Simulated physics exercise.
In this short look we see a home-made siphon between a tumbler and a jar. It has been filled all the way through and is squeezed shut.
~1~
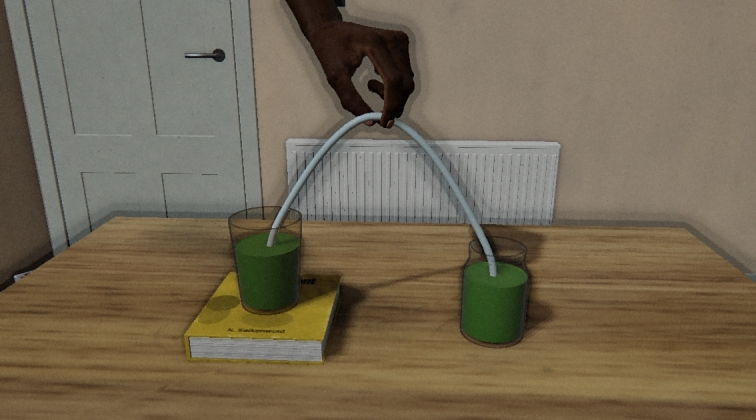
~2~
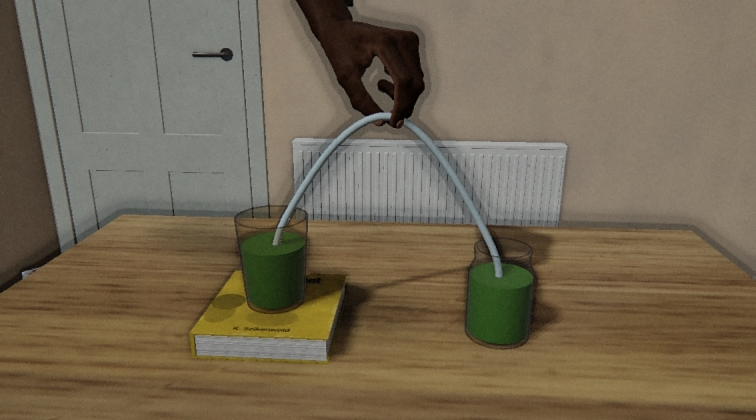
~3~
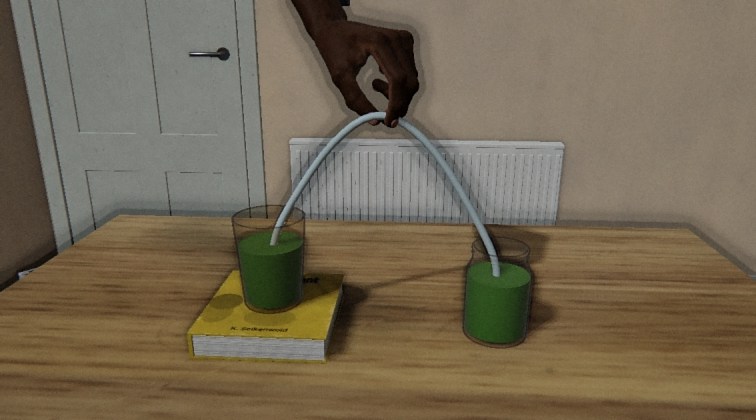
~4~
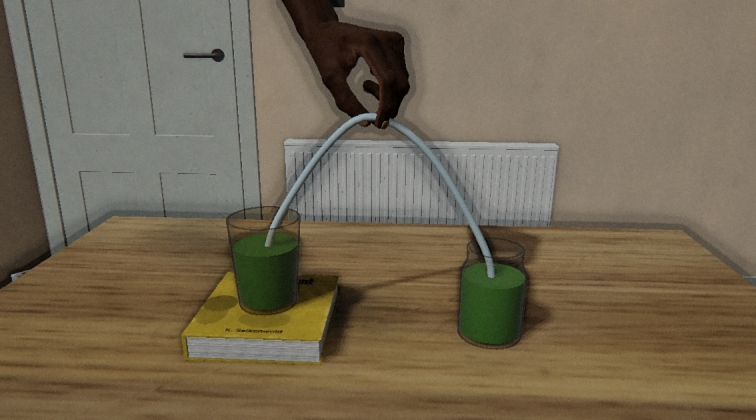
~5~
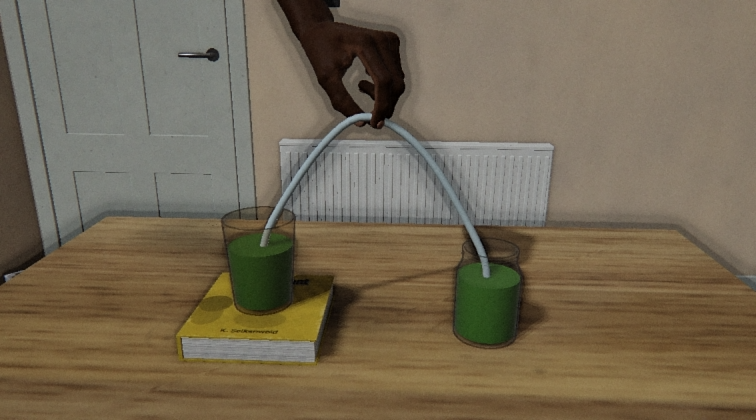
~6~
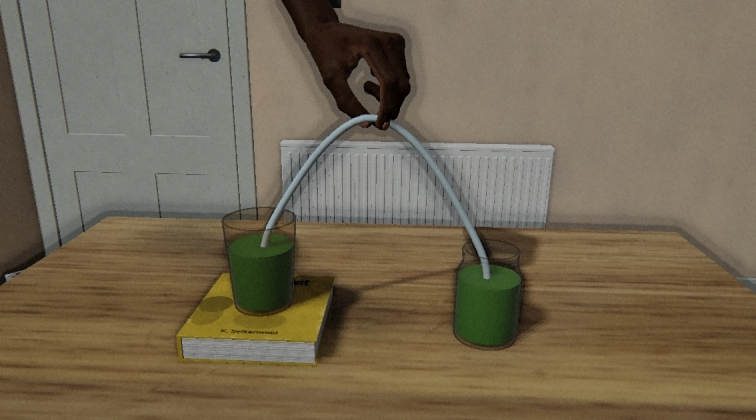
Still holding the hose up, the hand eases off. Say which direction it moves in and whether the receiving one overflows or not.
Prediction - it flows - rightward, one that fills - no overflow.
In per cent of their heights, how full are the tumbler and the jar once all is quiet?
In order, 50 percent then 80 percent.
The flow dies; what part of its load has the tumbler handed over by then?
Roughly 25 per cent.
Shortly, the tumbler is about two thirds full; the jar is about two thirds full.
Then, the tumbler is about half full; the jar is about three quarters full.
At the finish, the tumbler is about half full; the jar is about three quarters full; the two surfaces are level.
